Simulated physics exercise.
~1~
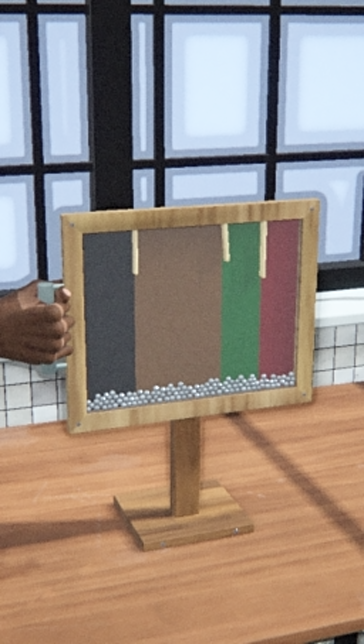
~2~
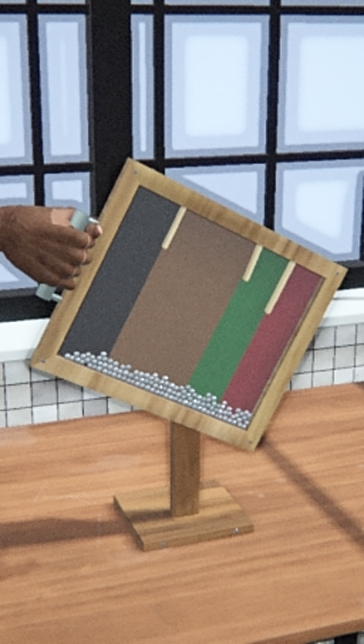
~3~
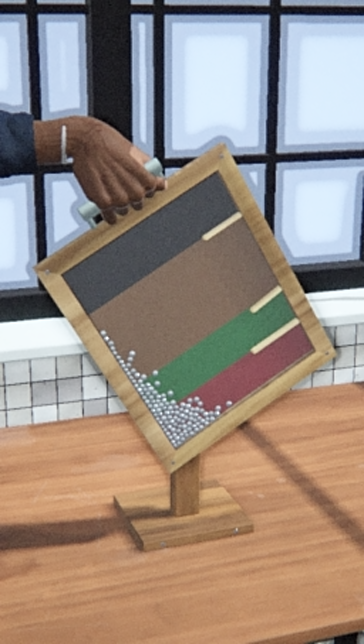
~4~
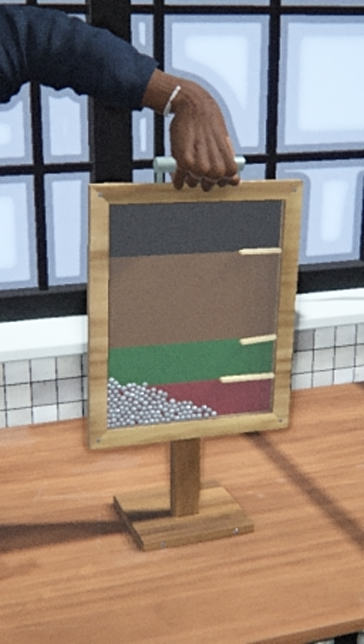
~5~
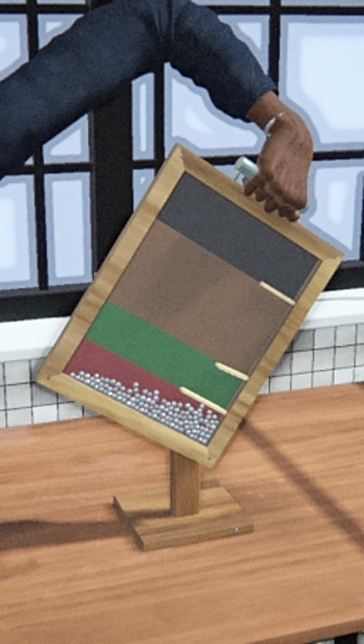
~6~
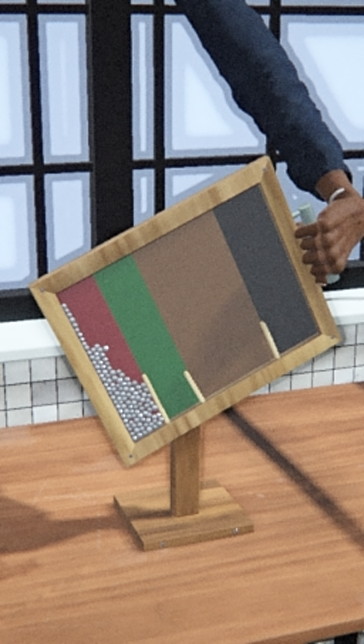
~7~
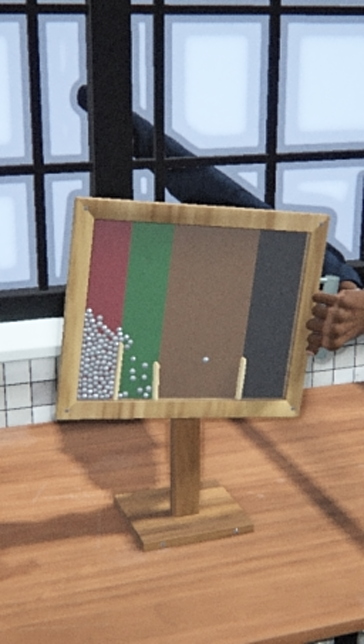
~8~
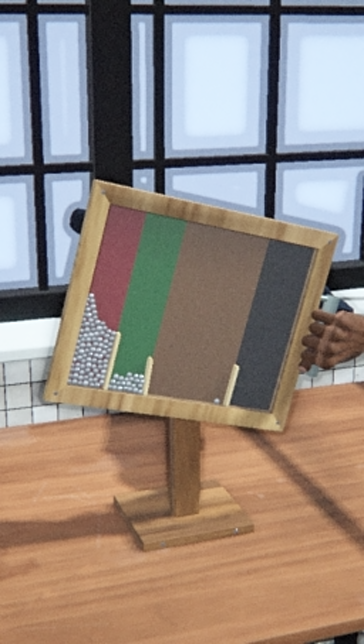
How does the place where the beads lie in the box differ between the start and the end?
At the start the beads lie in a thin layer along the whole bottom of the box, but at the end they are heaped at the lower left, mostly on the red strip with some on the green.
A hand turns the framed box clockwise, and its beads gather mostly on the red strip.
